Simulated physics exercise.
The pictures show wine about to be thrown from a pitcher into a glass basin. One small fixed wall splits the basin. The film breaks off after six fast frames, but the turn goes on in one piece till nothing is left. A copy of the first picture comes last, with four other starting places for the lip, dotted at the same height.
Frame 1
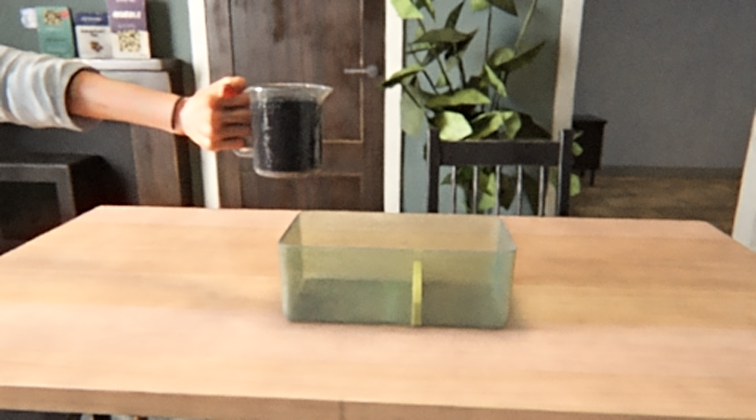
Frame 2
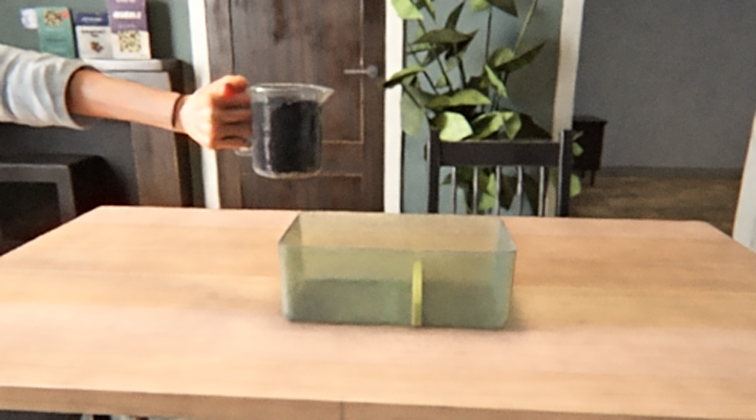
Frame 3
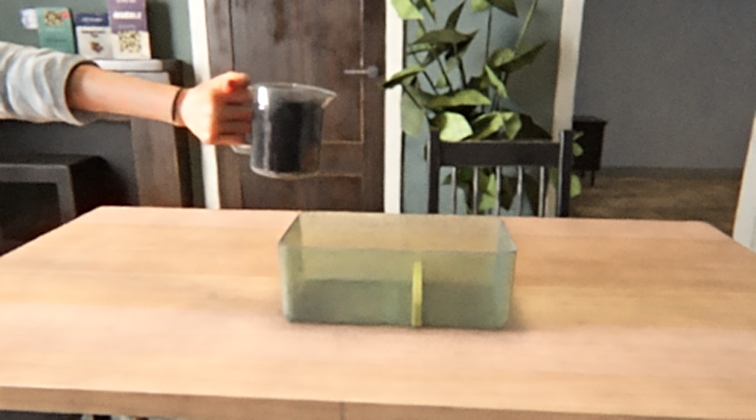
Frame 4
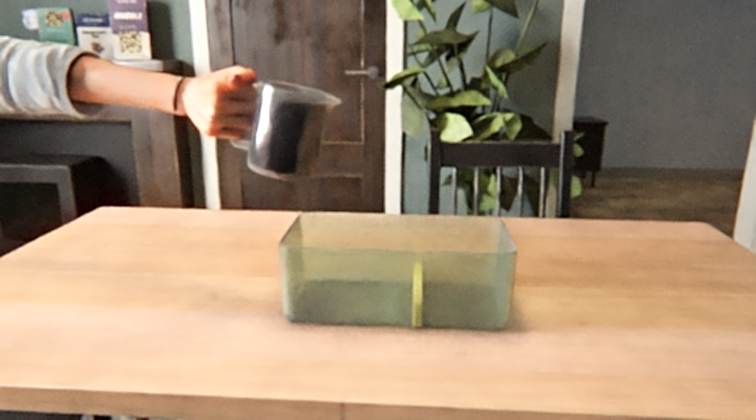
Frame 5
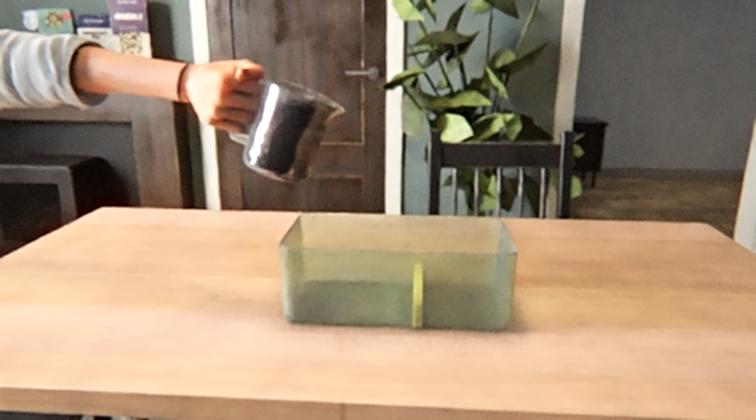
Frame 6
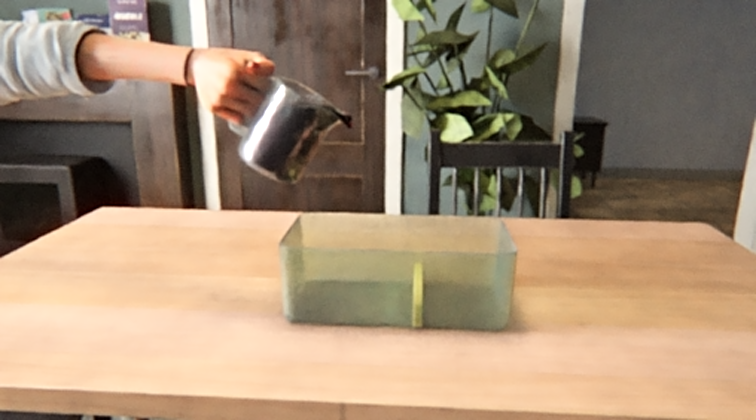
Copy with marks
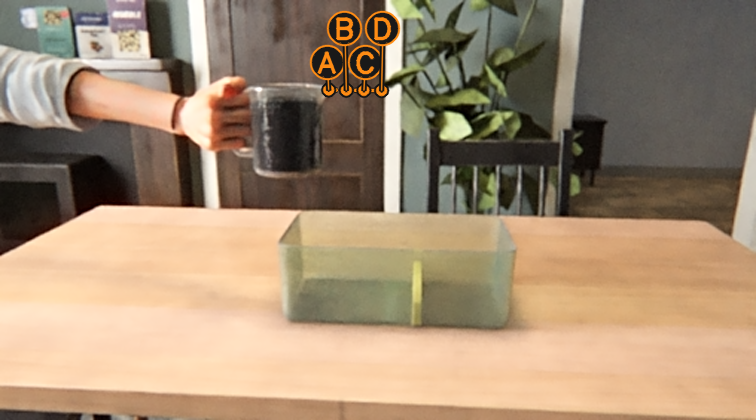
A hand held a clear pitcher of dark liquid above a greenish glass basin on a wooden table, then gradually tilted it to the right until a little liquid came over the lip.
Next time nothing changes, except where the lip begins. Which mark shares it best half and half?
Take C.
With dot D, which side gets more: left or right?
The right one.
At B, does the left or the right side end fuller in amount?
More ends on the left.
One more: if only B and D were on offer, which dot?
That would be D.
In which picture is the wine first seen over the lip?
Picture 6.
On the marked copy, A at (328, 90); B at (346, 90); C at (363, 90); D at (381, 90).
With A, about 88 % ends left of the wall and 9 % right of it; 3 % is lost outside.
With B, about 86 % ends left of the wall and 11 % right of it; 3 % is lost outside.
With C, about 50 % ends left of the wall and 49 % right of it.
With D, about 29 % ends left of the wall and 70 % right of it.
